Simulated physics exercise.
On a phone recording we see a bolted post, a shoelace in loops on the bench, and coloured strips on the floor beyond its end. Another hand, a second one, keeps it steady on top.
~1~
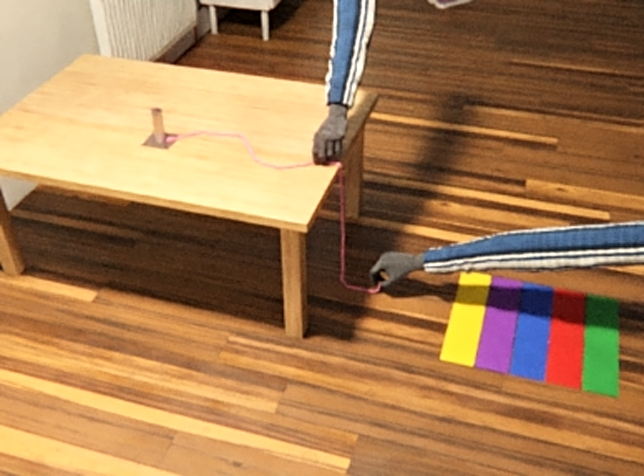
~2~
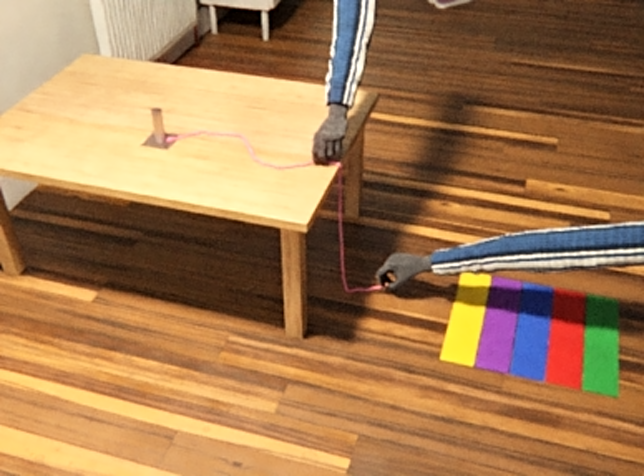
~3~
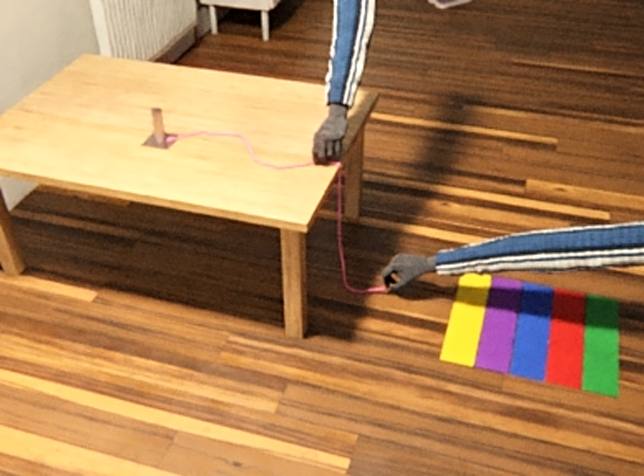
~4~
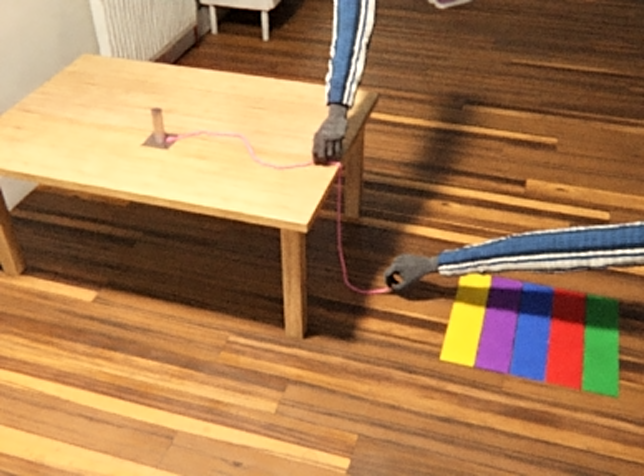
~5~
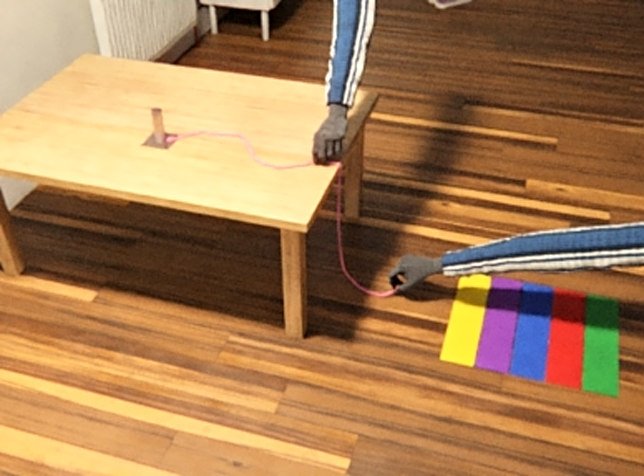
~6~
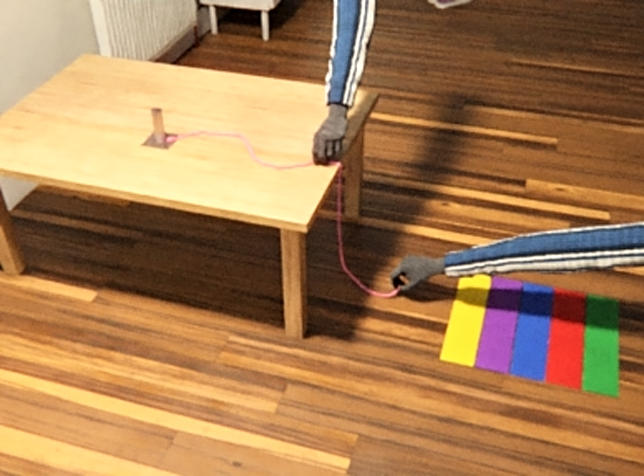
A gloved hand in a blue sleeve with white stripes, low at the right, slowly draws the end of a pink shoelace a short way rightward, its hanging part curving slightly more. Seen from above in a wood-floored room, the lace winds from a small upright peg across a pale wooden bench, where another gloved hand stays still. Yellow, purple, blue, red and green strips lie motionless at right, and the camera stays fixed.
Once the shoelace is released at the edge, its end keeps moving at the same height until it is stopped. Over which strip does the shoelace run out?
Over the blue strip.
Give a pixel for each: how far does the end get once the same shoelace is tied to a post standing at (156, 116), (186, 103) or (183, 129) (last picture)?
Somewhere near (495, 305), (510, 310) and (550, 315), in that order.
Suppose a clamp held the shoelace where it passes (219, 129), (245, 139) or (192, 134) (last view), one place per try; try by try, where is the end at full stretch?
It ends up near (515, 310) the first time, (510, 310) the second and (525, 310) the third.
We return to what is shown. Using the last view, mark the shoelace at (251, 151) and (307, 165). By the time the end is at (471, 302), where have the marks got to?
One heads to (278, 158) and the other heads to (343, 179).
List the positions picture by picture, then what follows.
In the first frame, end (379, 284); yellow (461, 345); purple (495, 352); blue (529, 359); red (565, 367); green (601, 375).
In the second frame, end (387, 285); shoelace through (195, 133) (246, 142) (281, 168) (340, 171) (340, 226) (344, 280).
In the third frame, end (391, 286).
In the fourth frame, end (393, 286); shoelace through (195, 133) (246, 142) (281, 168) (340, 171) (339, 226) (345, 280).
In the fifth frame, end (398, 287).
In the sixth frame, end (400, 288); shoelace through (195, 133) (246, 142) (281, 168) (340, 171) (339, 226) (354, 278).
A little later, end near (471, 302); over yellow.
Next, end near (512, 310); over purple.
When it is tight, end near (536, 314); over blue. The blue one.
